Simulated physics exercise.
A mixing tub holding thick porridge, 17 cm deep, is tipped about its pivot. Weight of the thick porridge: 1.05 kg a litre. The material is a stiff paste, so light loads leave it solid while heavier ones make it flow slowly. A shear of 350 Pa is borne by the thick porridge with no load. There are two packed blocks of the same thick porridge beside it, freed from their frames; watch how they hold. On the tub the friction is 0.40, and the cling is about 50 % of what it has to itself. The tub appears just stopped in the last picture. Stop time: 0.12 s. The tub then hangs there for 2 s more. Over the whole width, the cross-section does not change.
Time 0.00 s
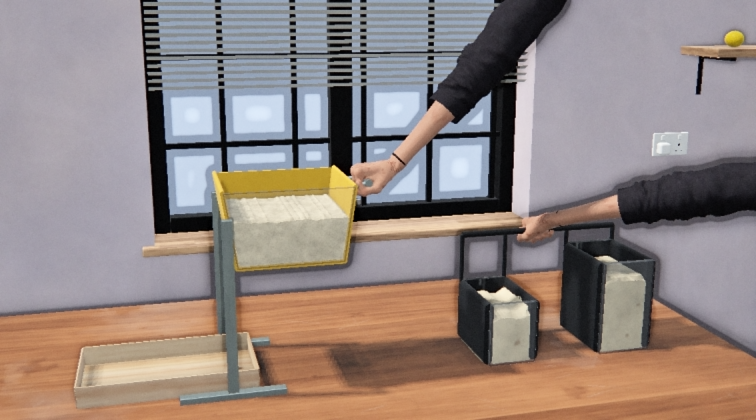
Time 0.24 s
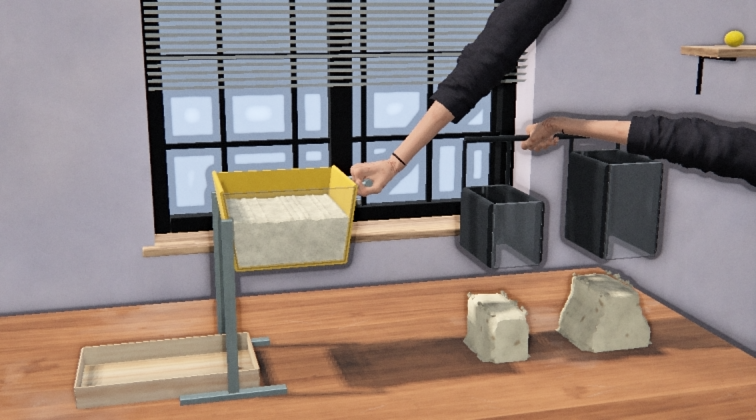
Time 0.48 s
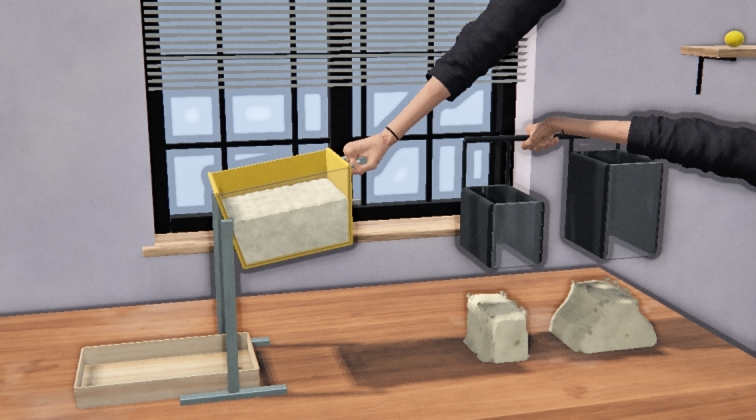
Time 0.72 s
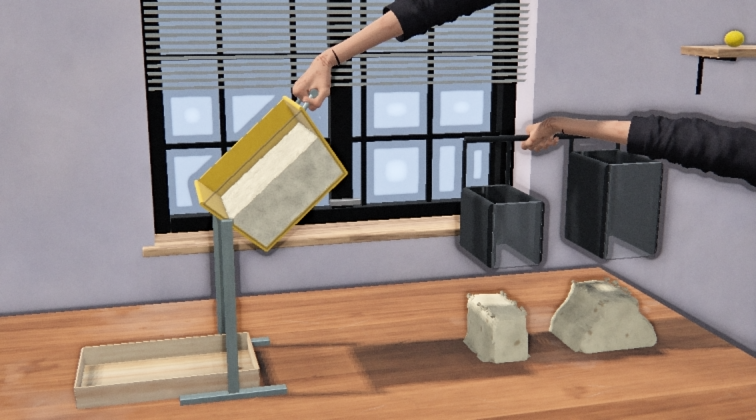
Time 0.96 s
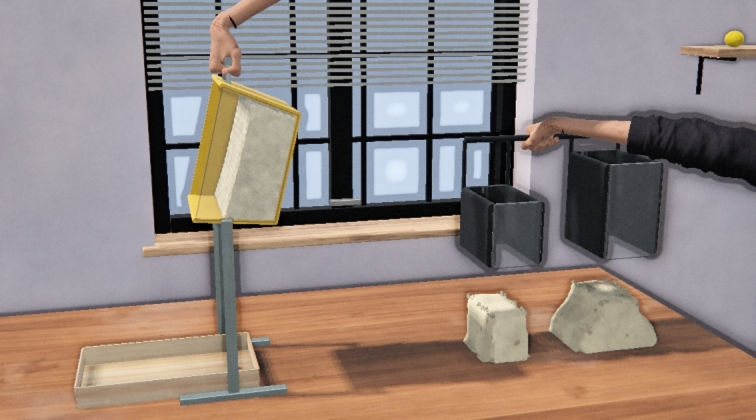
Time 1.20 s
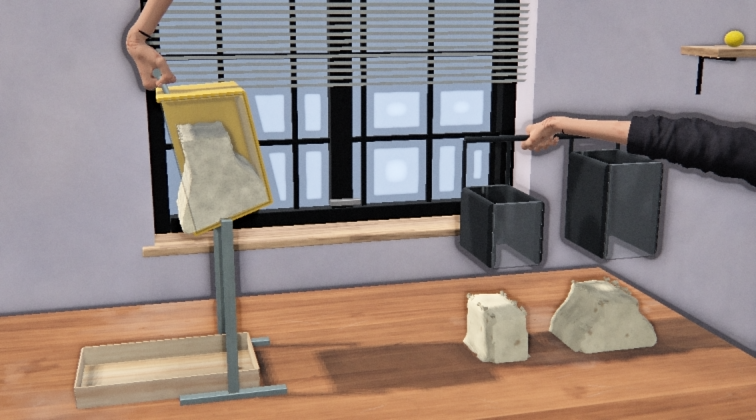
Two dark-sleeved arms reach in from the right over a wooden table, seen from a fixed, slightly raised view before a window with blinds. A yellow tub of pale, thick porridge hangs on a grey stand above a shallow tray, with two black moulds at right. One hand lifts the moulds, leaving two slumping blocks, then the other swings the tub up and leftward as the porridge inside shifts and deforms.
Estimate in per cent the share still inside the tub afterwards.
I would say about 0 percent.
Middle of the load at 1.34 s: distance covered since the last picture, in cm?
Close to 10 centimetres.
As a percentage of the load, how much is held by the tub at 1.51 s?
Near 10 in a hundred.
By 1.34 s, the tub is at 102 degrees and holds 45 %.
By 1.51 s, the tub is at 102 degrees and holds 10 %.
By 1.68 s, the tub is at 102 degrees and holds 0 %.
By 1.85 s, the tub is at 102 degrees and holds 0 %.
By 3.20 s, at the end, the tub is at 102 degrees and holds 0 %.
